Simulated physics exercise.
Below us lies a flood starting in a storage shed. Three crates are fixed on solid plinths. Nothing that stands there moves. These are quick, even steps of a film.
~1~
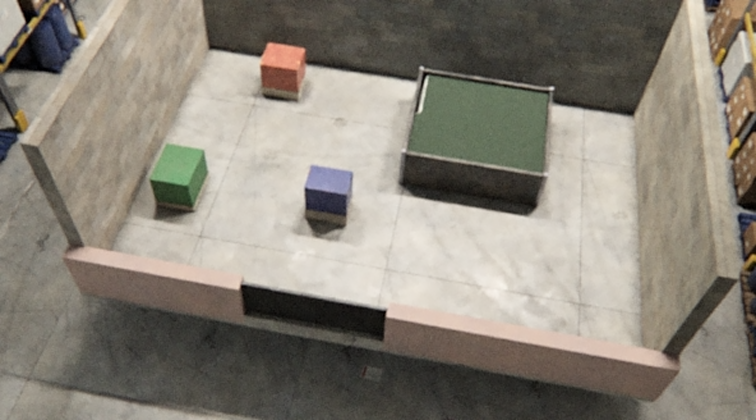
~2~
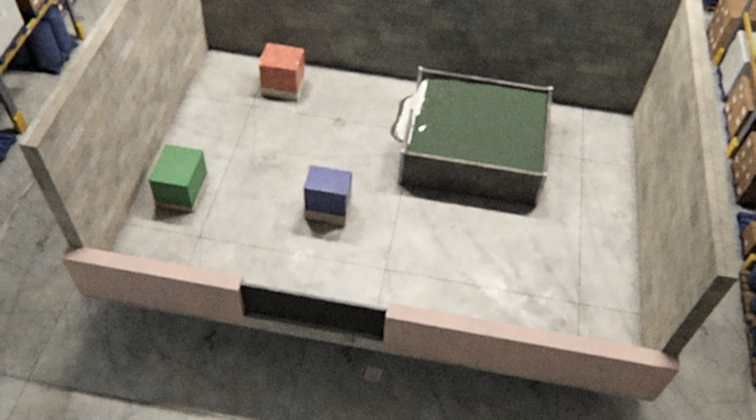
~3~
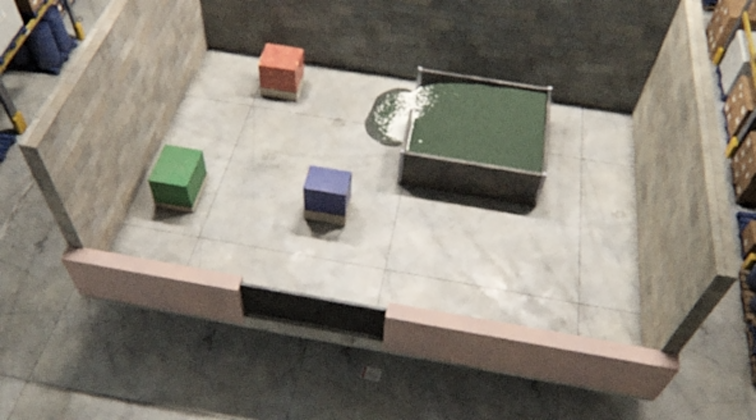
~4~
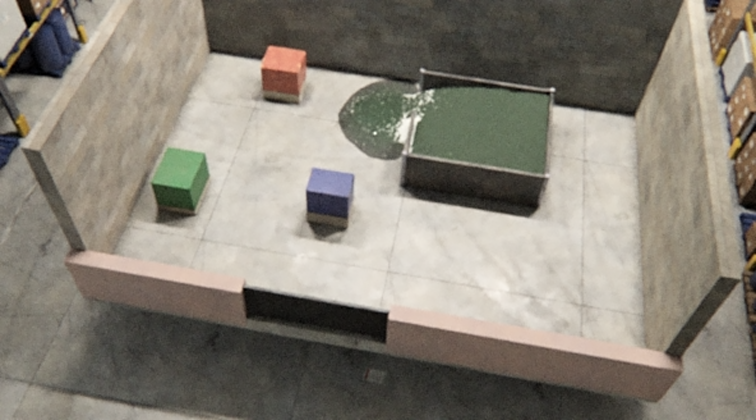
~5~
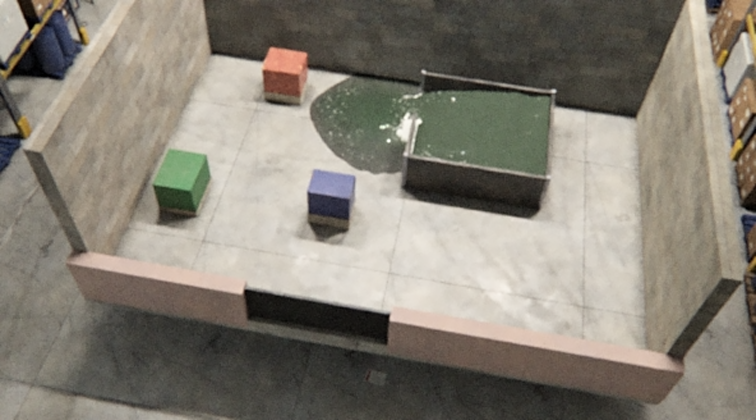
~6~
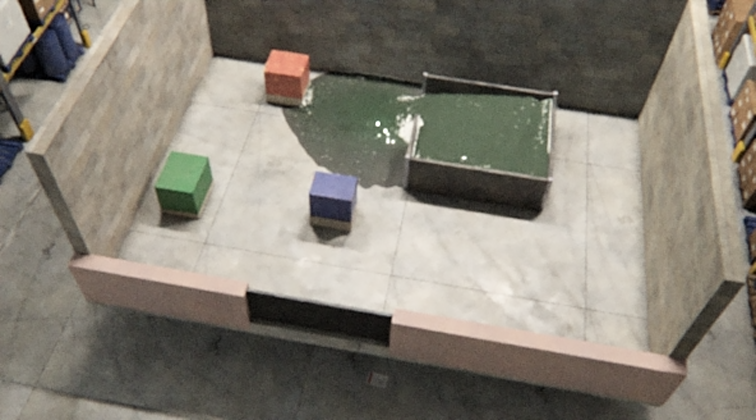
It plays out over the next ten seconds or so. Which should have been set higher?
In the end: The green crate gets wet; the blue crate stays dry; the red crate gets wet.
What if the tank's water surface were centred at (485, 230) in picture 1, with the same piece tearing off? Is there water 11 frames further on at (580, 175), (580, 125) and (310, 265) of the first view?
One after the other: Not flooded, clear, under water.
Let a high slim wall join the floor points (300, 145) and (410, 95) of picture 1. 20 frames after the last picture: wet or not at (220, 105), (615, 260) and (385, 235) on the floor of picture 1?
In that order: Clear, not flooded, flooded.
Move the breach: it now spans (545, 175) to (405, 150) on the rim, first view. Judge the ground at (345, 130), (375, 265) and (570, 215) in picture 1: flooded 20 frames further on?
In turn: Clear, under water, wet.
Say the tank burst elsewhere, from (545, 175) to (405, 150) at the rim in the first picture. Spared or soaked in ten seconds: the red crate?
The red one remains dry.
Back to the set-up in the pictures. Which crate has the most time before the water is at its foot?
The green one.
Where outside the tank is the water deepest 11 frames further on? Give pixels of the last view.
Near (213, 59).
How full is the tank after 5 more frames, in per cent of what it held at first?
Close to 74 %.
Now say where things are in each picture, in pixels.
The water tank at (480, 123) is whole and still, in the first picture.
Water pours out at (415, 112) and has run to a hidden place, in the second picture.
Water pours out at (415, 113) and has run to (373, 134), in the third picture.
Water pours out at (417, 115) and has run to (343, 116), in the fourth picture.
The front is at (315, 106), out from the gap at (419, 116), in the fifth picture.
Water pours out at (420, 118) and has run to (287, 106), in the sixth picture.
A moment on, water covers 25 % of the floor; the green crate not reached, the blue crate water round its plinth, the red crate water round its plinth.
Next, water covers 30 % of the floor; the green crate water round its plinth, the blue crate water round its plinth, the red crate water round its plinth.
Then, water covers 40 % of the floor; the green crate water round its plinth, the blue crate water round its plinth, the red crate water round its plinth.
Later, water covers 60 % of the floor; the green crate water round its plinth, the blue crate water round its plinth, the red crate water round its plinth.
In the end, water covers 95 % of the floor; the green crate was topped, the blue crate stayed above the water, the red crate was topped.
